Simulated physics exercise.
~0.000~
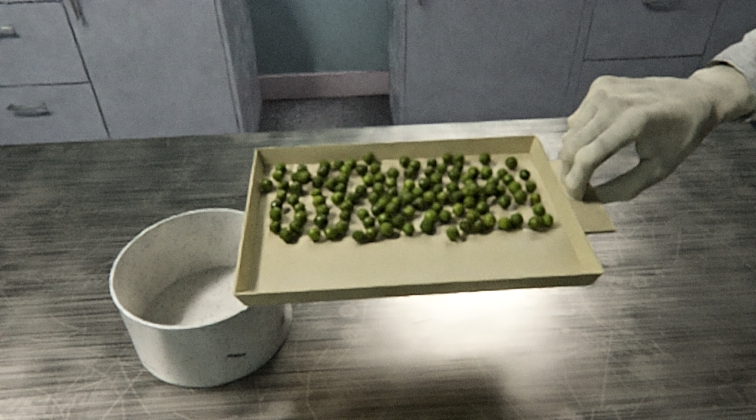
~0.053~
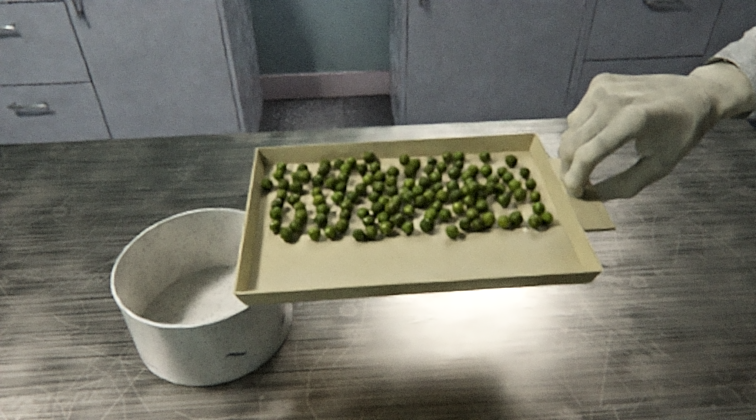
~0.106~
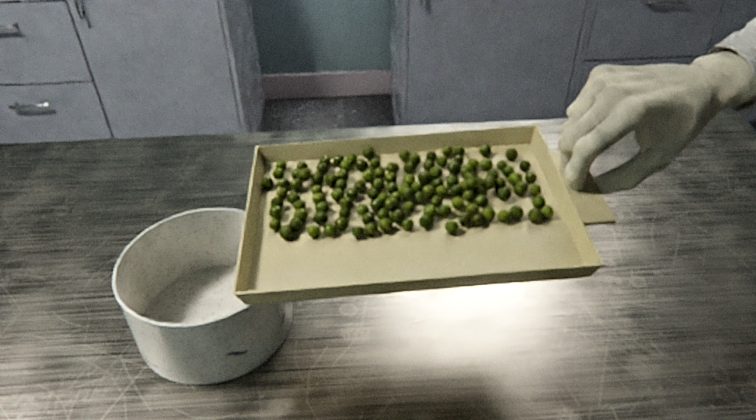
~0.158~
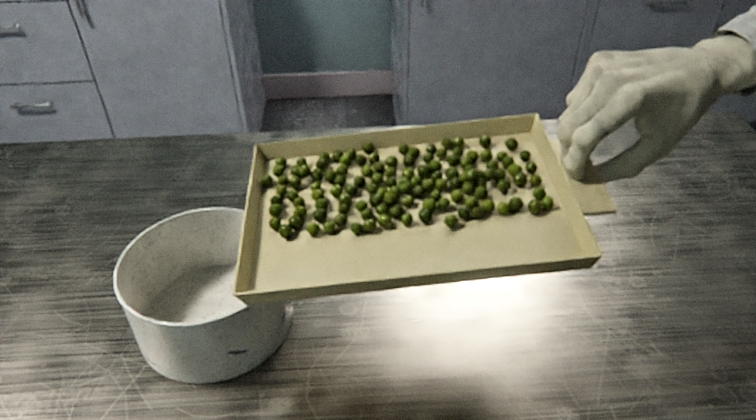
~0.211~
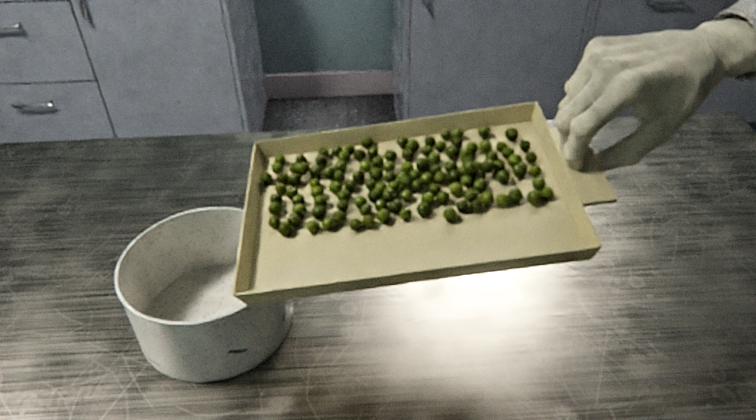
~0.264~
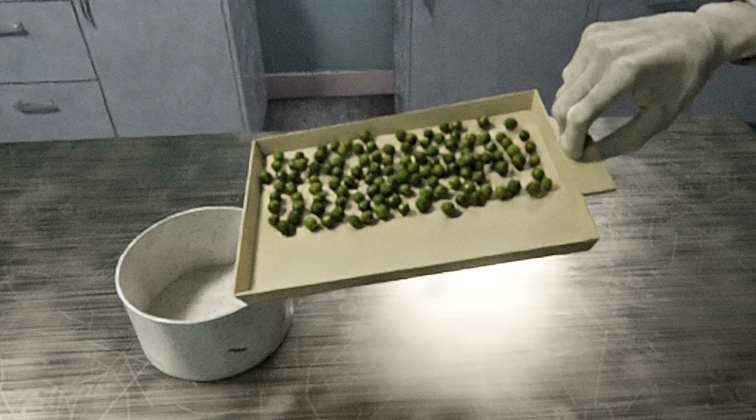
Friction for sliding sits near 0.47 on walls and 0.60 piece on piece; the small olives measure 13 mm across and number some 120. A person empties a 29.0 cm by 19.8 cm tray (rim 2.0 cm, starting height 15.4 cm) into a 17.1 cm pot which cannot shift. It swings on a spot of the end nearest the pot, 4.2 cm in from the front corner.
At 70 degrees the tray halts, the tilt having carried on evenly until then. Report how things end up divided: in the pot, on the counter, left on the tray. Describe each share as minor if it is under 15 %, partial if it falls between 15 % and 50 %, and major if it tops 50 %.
My prediction: Pot: That should get only a little; counter: That should get only a little; tray: That should get more than half.
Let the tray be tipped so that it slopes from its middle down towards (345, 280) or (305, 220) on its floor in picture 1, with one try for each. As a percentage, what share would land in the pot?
That would be close to 0 per cent, then close to 0 per cent.
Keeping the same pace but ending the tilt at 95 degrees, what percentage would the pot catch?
It would be near 20 per cent.
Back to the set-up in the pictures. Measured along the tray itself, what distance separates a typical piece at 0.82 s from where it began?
It has moved some 11 cm from its start.
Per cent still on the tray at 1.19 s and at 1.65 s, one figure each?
In order, near 100 and near 90.
After 0.82 s, tilt 39 degrees; the tray holds 100 %, the pot 0 %.
After 1.19 s, tilt 57 degrees; the tray holds 100 %, the pot 0 %.
After 1.65 s, tilt 70 degrees; the tray holds 90 %, the pot 0 %.
In the end, at 2.1 s, pot 0 %, counter 10 %, tray 90 %.
